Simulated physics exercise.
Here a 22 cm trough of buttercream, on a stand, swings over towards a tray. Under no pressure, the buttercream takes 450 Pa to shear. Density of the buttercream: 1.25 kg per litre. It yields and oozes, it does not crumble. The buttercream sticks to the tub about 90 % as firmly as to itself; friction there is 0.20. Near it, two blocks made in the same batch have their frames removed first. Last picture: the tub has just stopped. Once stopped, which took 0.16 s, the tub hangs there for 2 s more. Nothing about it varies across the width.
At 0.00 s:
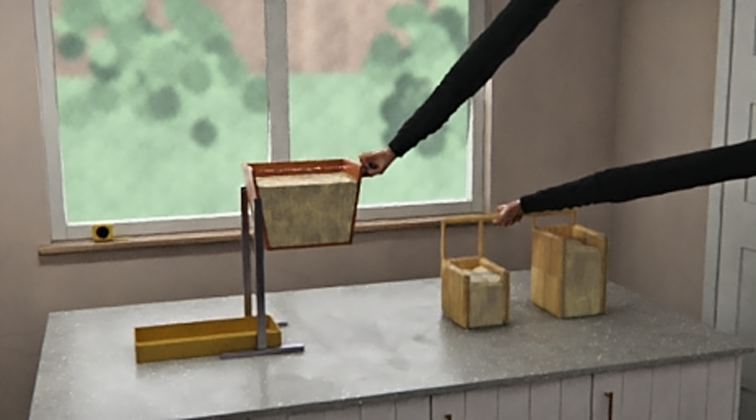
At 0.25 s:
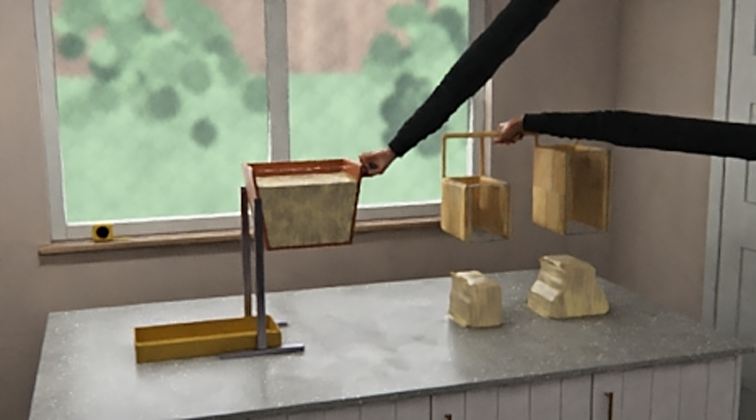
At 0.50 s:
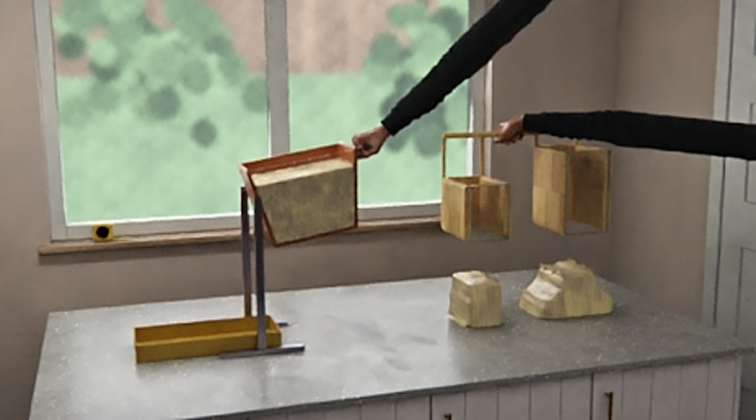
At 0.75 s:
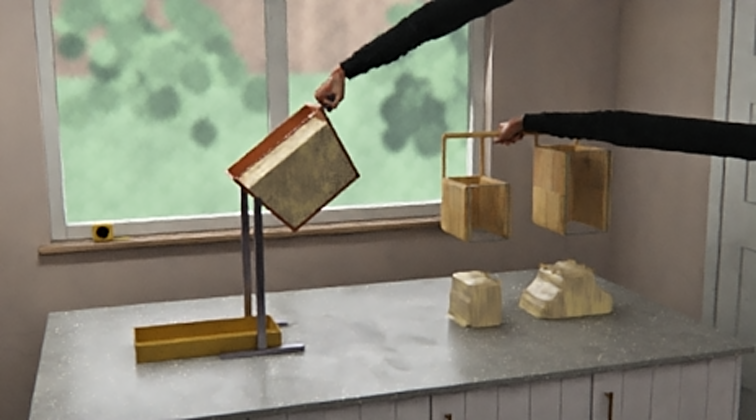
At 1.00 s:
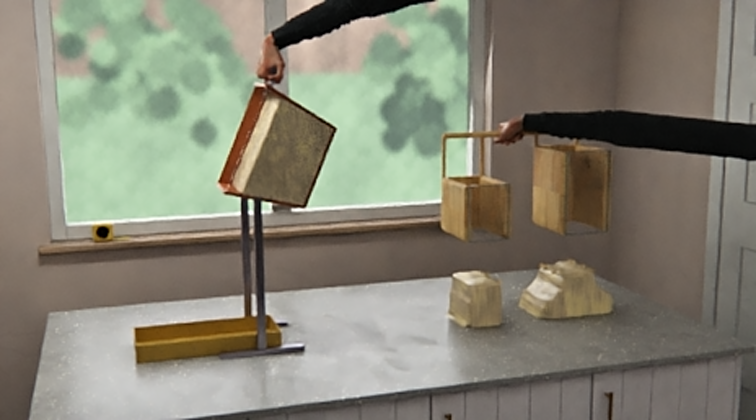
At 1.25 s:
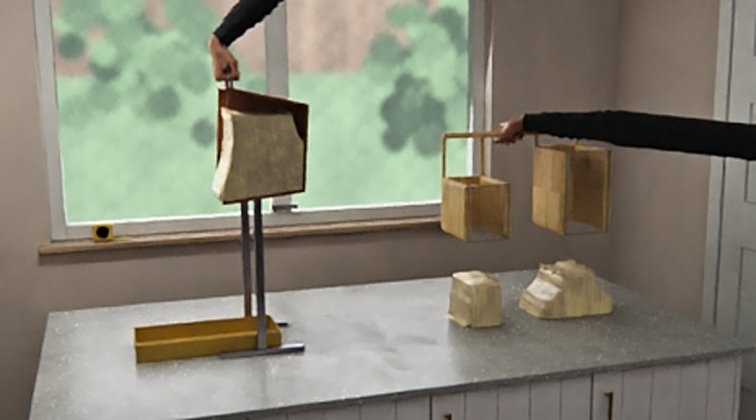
Counter by a window, a hand lifting wooden moulds off two pale, sagging blocks, then another tilting a buttercream tub leftward.
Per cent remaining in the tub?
Roughly 38 %.
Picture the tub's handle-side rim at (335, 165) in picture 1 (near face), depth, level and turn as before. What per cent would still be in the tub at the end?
It would be near 60 %.
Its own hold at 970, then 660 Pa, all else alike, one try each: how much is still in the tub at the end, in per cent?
The two runs give near 100 % and near 50 % respectively.
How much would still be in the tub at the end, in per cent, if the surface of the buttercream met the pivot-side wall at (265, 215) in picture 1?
That works out near 80 %.
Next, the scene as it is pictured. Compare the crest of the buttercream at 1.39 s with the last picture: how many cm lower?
Some 6 cm.
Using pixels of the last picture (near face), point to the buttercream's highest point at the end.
Somewhere near (277, 163) in the last view.
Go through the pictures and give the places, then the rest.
The first frame shows handle-side rim at (360, 166), tilt 0 degrees; crest of the buttercream at (356, 181); block heights 14 cm, 22 cm (left to right).
The second frame shows handle-side rim at (360, 166), tilt 0 degrees; crest of the buttercream at (356, 181); block heights 13 cm, 16 cm (left to right).
The third frame shows handle-side rim at (354, 149), tilt 9 degrees; crest of the buttercream at (349, 166); block heights 13 cm, 14 cm (left to right).
The fourth frame shows handle-side rim at (319, 108), tilt 38 degrees; crest of the buttercream at (326, 125); block heights 13 cm, 14 cm (left to right).
The fifth frame shows handle-side rim at (266, 88), tilt 67 degrees; crest of the buttercream at (283, 101); block heights 13 cm, 14 cm (left to right).
The sixth frame shows handle-side rim at (227, 90), tilt 86 degrees; crest of the buttercream at (238, 114); block heights 13 cm, 14 cm (left to right).
After 1.39 s, the tub is at 86 degrees and holds 76 %.
After 1.56 s, the tub is at 86 degrees and holds 48 %.
After 1.73 s, the tub is at 86 degrees and holds 38 %.
After 1.90 s, the tub is at 86 degrees and holds 38 %.
After 3.25 s, the tub is at 86 degrees and holds 38 %.
